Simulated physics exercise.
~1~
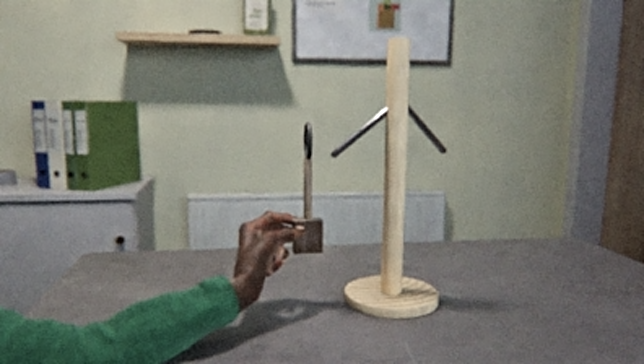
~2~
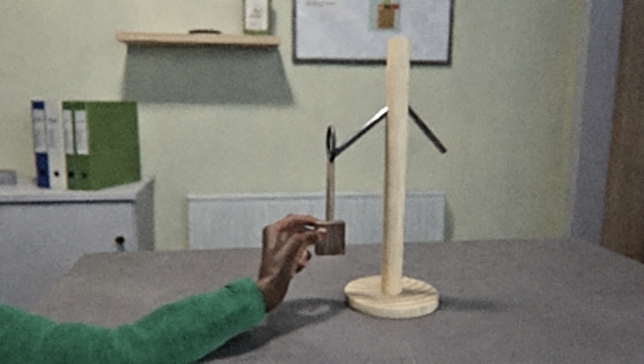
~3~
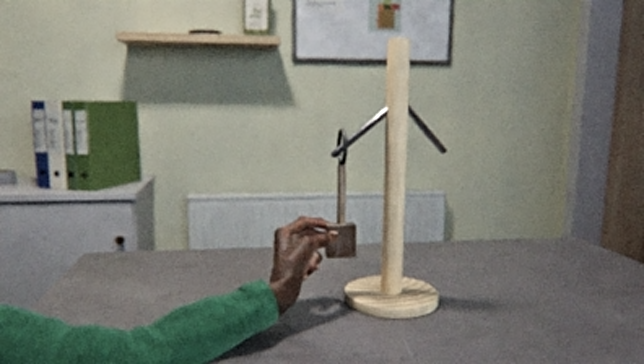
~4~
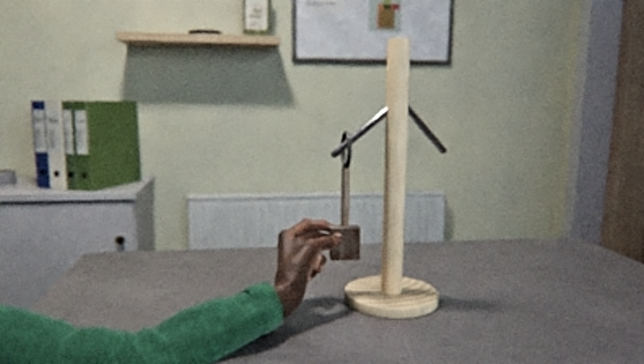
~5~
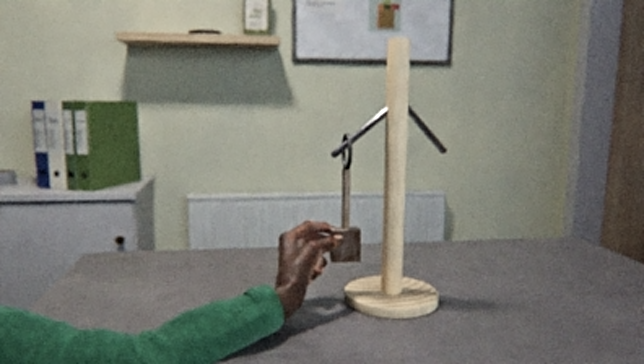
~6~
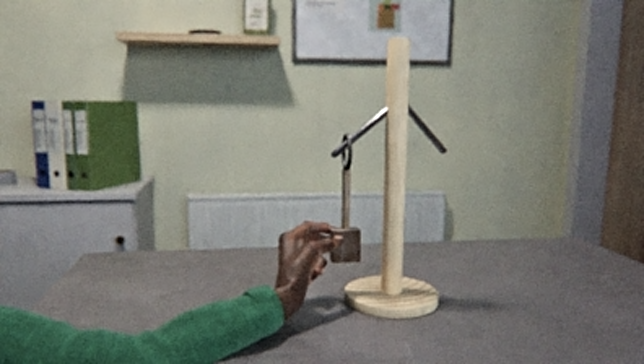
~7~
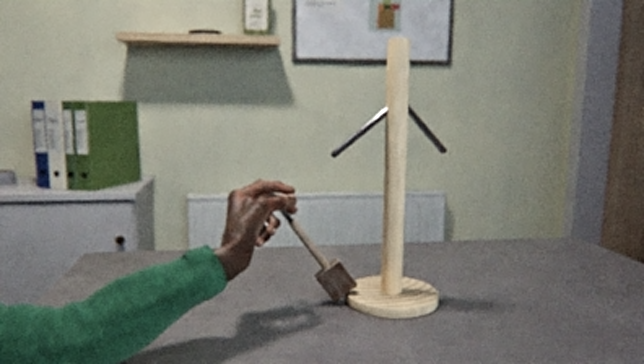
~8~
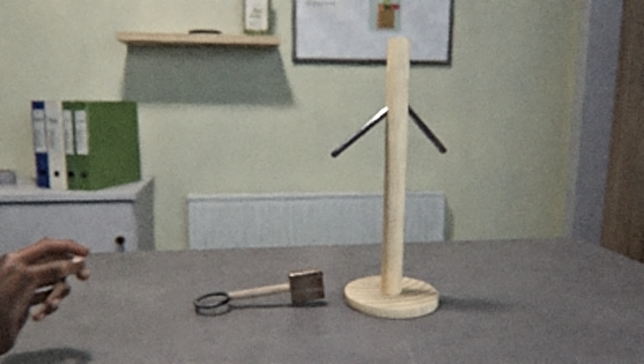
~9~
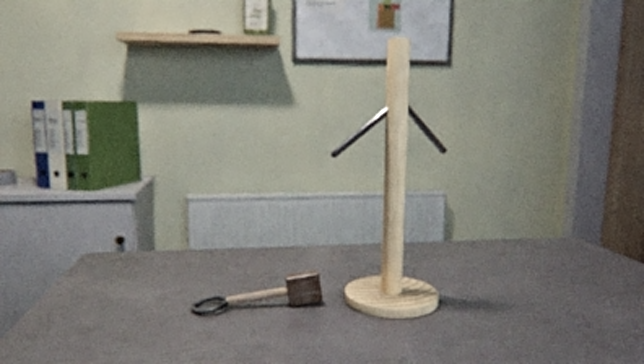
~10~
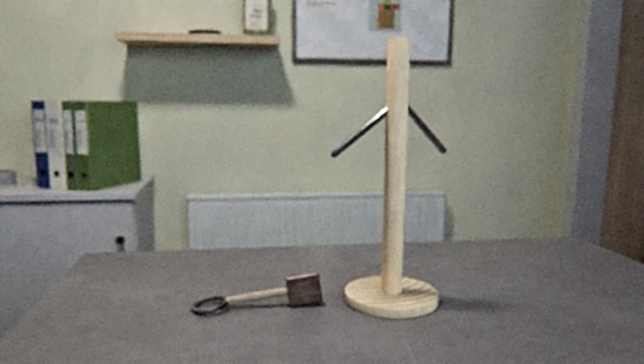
A brown brush was held upright by a hand in a green sleeve, which moved it right and hooked its ring over a peg on a wooden stand, but once released it dropped and ended up lying on the table beside the base.
